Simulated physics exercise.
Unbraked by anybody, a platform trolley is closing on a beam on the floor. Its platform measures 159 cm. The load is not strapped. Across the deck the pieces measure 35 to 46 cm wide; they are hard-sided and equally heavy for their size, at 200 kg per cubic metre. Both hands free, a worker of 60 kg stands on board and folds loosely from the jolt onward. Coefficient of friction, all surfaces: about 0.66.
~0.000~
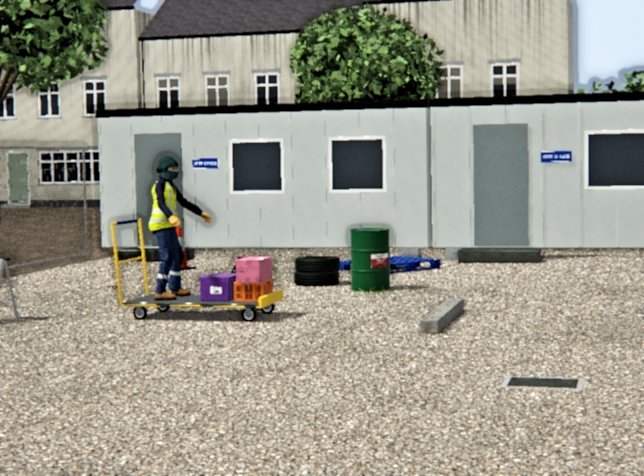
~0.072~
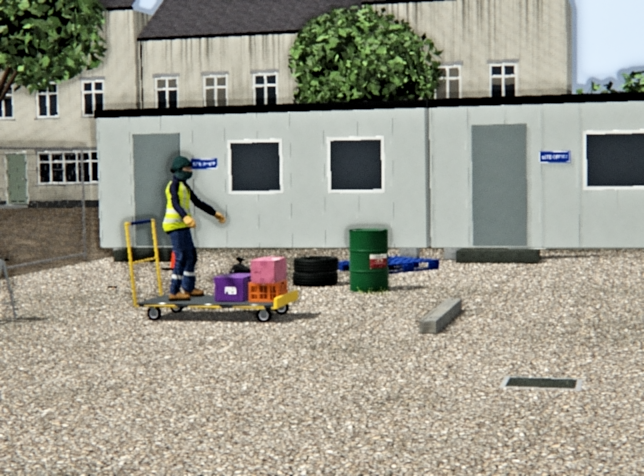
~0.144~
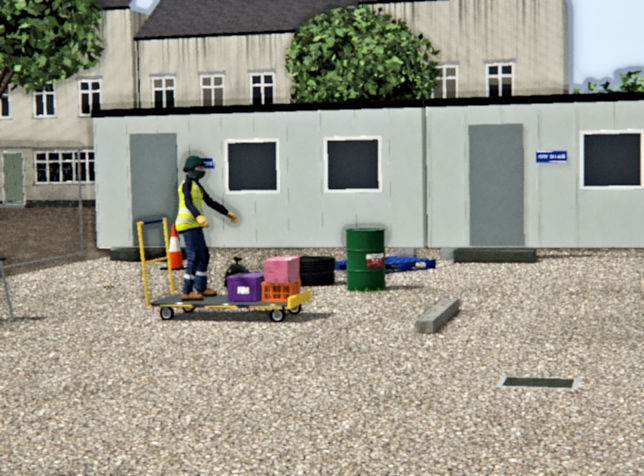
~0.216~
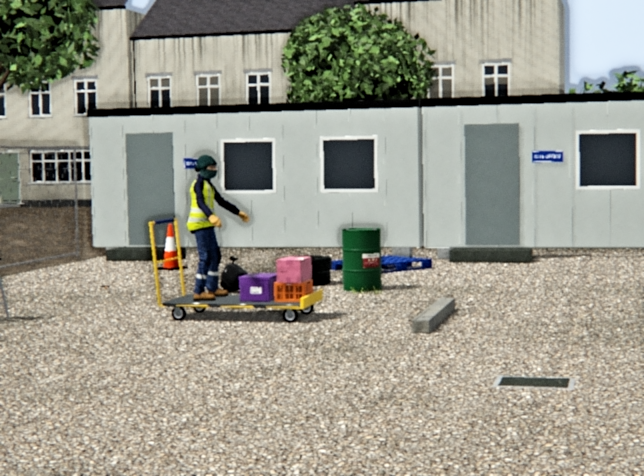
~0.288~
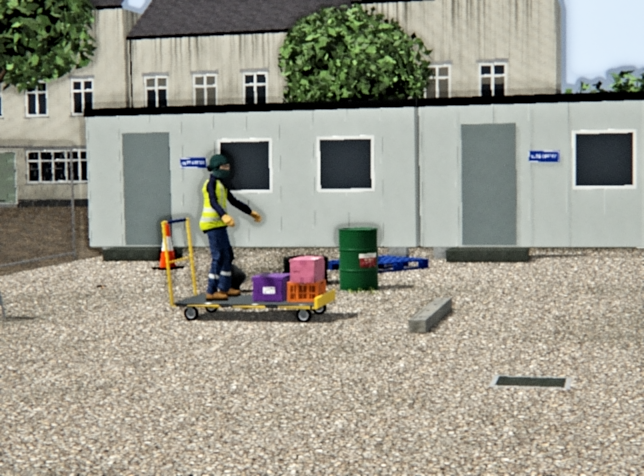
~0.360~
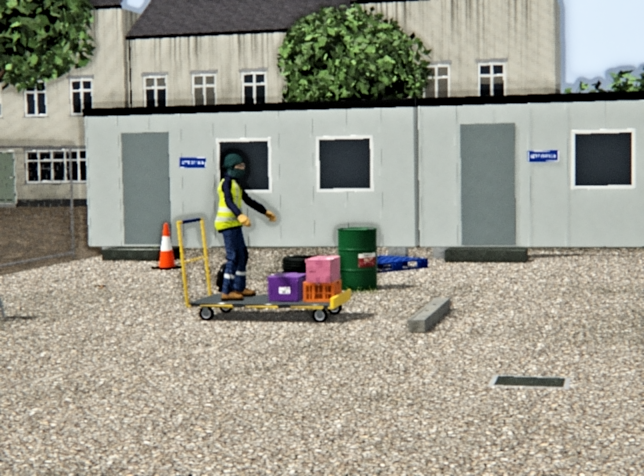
On a gravel yard in front of grey cabins, a worker in a yellow vest rode standing on a platform trolley loaded with purple, pink and orange crates, rolling steadily right past a traffic cone.
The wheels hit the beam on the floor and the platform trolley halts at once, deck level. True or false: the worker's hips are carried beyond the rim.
True.
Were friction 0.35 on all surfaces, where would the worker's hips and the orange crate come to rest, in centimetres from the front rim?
The hips would end 20 past the front rim, and the orange one 20 behind it.
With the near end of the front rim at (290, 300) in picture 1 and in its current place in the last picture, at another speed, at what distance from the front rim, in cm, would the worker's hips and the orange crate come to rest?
In that run, the hips end up 110 cm back from the front rim and orange ends up 20 cm back.
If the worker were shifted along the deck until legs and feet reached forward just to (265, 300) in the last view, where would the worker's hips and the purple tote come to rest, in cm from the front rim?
Hips 50 past, purple 60 behind.
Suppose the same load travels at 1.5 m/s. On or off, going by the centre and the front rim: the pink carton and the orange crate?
So the pink drops off, while the orange holds on.
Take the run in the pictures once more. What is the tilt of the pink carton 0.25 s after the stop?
It leans roughly 30° away from upright.
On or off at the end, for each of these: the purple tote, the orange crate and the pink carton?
At the finish the purple one is kept, the orange one kept, and the pink one lost.
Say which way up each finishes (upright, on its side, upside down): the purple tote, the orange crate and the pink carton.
The purple one ends right way up, the orange one right way up and the pink one wrong way up.
The wheels strike at 0.73 s.
After 0.98 s the worker's hips are 66 cm behind the rim, near (368, 237) in the last picture's view.
After 1.28 s the worker's hips are 14 cm behind the rim, near (418, 273) in the last picture's view.
After 1.73 s the worker's hips are 27 cm past the rim, near (456, 278) in the last picture's view.
Final state at 4.7 s, past the rim, pink carton and the worker's hips; behind it, purple tote and orange crate.
